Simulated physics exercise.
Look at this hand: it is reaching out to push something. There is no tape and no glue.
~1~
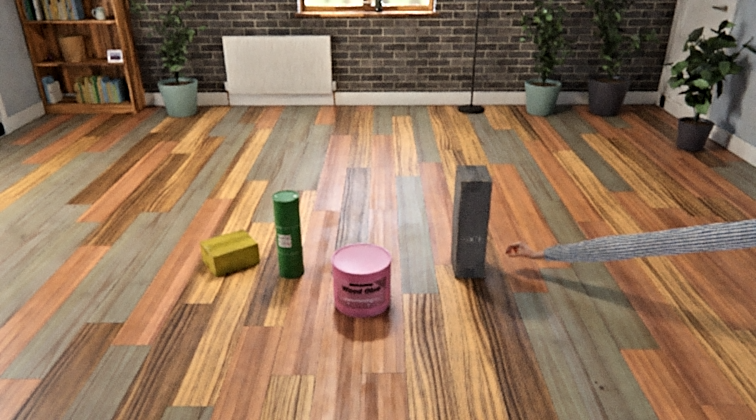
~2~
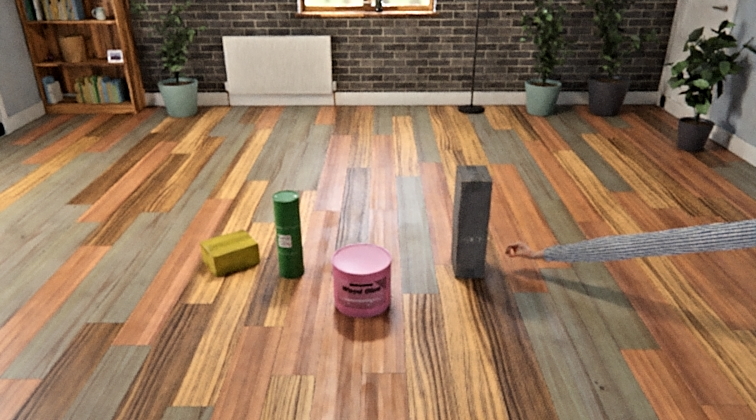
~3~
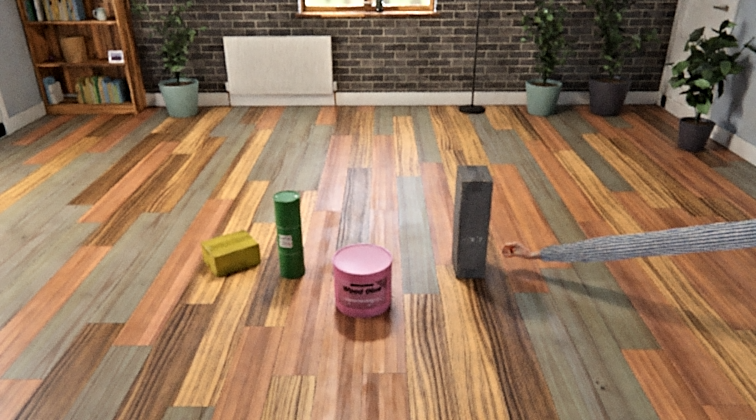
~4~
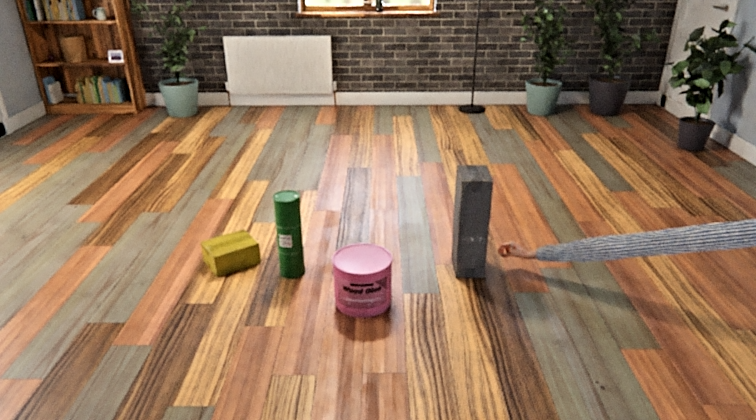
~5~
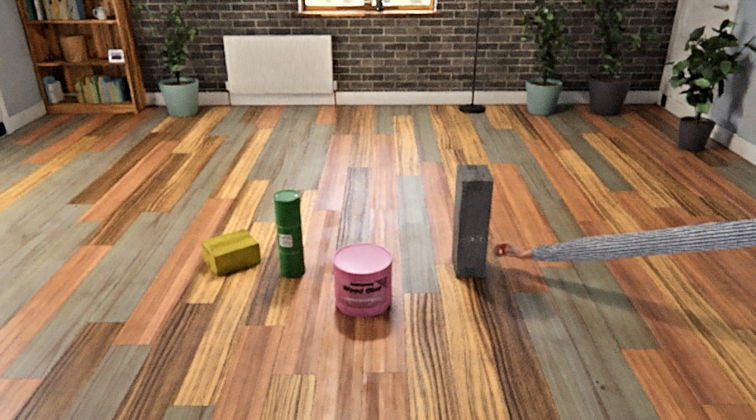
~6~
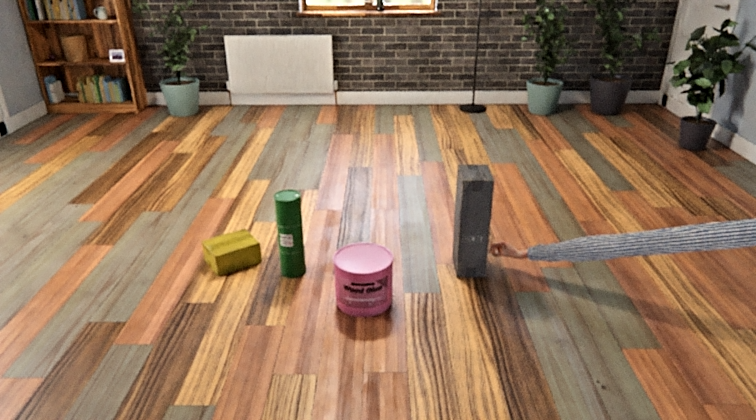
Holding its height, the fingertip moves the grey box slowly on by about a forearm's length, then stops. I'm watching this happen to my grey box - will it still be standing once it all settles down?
It keeps its posture.
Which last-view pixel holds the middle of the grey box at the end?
End position, last frame: About (404, 222).
Then, 0.30 s past the last view, grey box displaced a little near (462, 221).
Then, 0.70 s past the last view, grey box displaced about its own width near (443, 222).
Then, 1.00 s past the last view, grey box displaced about its own width near (428, 222).
Then, 1.40 s past the last view, grey box displaced about its own width near (409, 222).
Finally, moved from the start, grey box. Final places as the last picture's camera would see them, grey box near (404, 222).
